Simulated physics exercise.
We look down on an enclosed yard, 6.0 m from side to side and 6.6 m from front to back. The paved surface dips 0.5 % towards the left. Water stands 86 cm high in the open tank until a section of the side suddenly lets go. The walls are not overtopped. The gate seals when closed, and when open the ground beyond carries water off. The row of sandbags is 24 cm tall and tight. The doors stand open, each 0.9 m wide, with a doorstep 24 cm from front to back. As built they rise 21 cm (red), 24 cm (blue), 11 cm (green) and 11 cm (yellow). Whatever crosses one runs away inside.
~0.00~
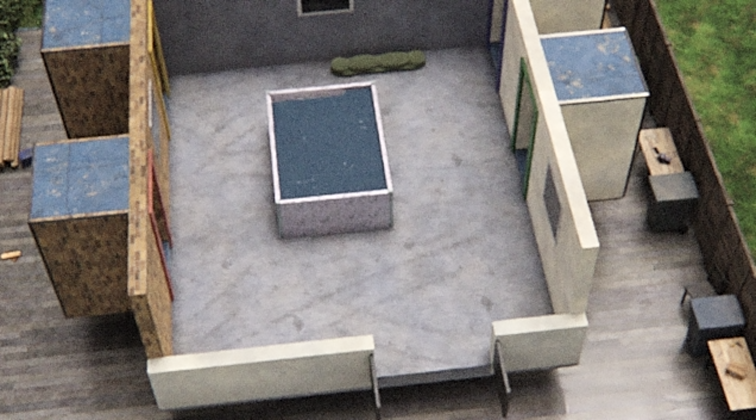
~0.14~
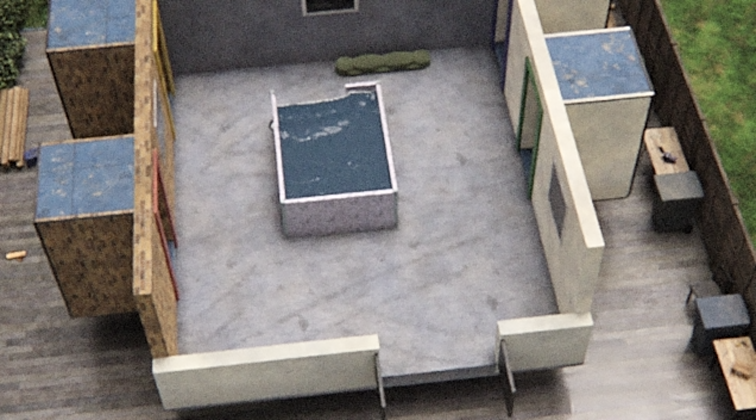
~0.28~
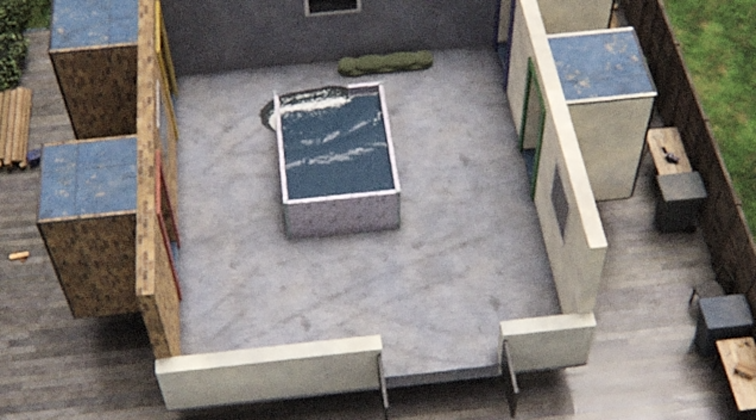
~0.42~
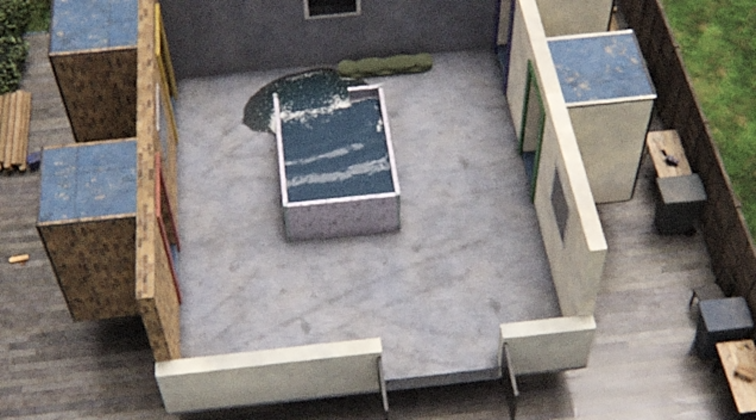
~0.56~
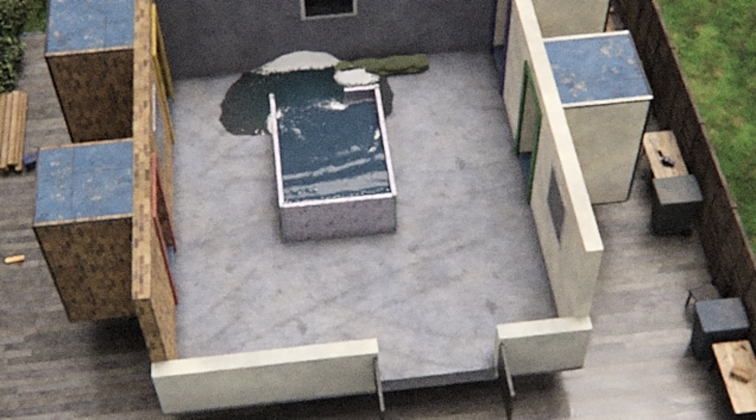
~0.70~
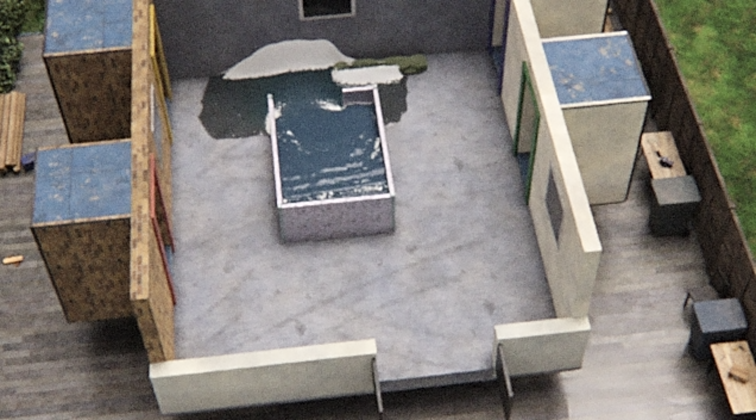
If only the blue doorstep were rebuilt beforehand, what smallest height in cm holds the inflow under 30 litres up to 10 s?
About 21 cm.
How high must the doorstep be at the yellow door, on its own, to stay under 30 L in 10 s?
Roughly 35 cm at yellow.
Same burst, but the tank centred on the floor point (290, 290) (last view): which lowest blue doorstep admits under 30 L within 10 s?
Then roughly 17 cm.
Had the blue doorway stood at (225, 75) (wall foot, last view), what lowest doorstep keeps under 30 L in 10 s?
Roughly 28 cm.
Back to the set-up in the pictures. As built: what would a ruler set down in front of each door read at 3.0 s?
Depths in cm: Red 4, blue 27, green 6, yellow 32.
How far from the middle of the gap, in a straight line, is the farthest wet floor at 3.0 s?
About 4.2 m.
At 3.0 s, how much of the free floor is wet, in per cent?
About 50 per cent.
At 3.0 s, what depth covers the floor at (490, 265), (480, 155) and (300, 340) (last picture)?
In that order: 0, 6 and 0 cm.
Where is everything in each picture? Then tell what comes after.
The first picture shows the open tank at (328, 143) is whole and still, 86 cm deep; the blue door at (497, 29) is dry.
In the second picture, water pours out on the far side and has run 0.3 m, to a hidden place; about 10 cm deep outside, 86 cm at the back.
In the third picture, water pours out on the far side and has run 0.9 m, to a hidden place; about 14 cm deep outside, 86 cm at the back.
In the fourth picture, water pours out on the far side and has run 1.5 m, to (318, 71); about 11 cm deep outside, 86 cm at the back.
In the fifth picture, the front is at (250, 73), 1.6 m from the gap on the far side; 3.8 m2 of floor is wet, 80 cm left at the back.
In the sixth picture, the front is at (216, 77), 1.9 m from the gap on the far side; 4.6 m2 of floor is wet, 72 cm left at the back; the blue door at (499, 33), 3.7 m from the gap, is still 1.7 m from the nearest water.
After 1.4 s water covers 20 % of the floor, deepest (60 cm) near (170, 84); 5 cm at the blue door, 0 litres in over its 24 cm doorstep.
After 3.0 s water covers 50 % of the floor, deepest (41 cm) near (180, 83); 27 cm at the blue door, 11 litres in over its 24 cm doorstep.
After 10.0 s water covers 95 % of the floor, deepest (14 cm) near (230, 277); 6 cm at the blue door, 16 litres in over its 24 cm doorstep.
At the blue door as built, the water arrived by 1.3 s and peaked near 28 cm at 2.8 s.
Run again over the same 10 s with other heights there, 55 litres in over 18.5 cm, 12 litres over 25 cm. The limit of 30 litres is kept from about 21 cm up.
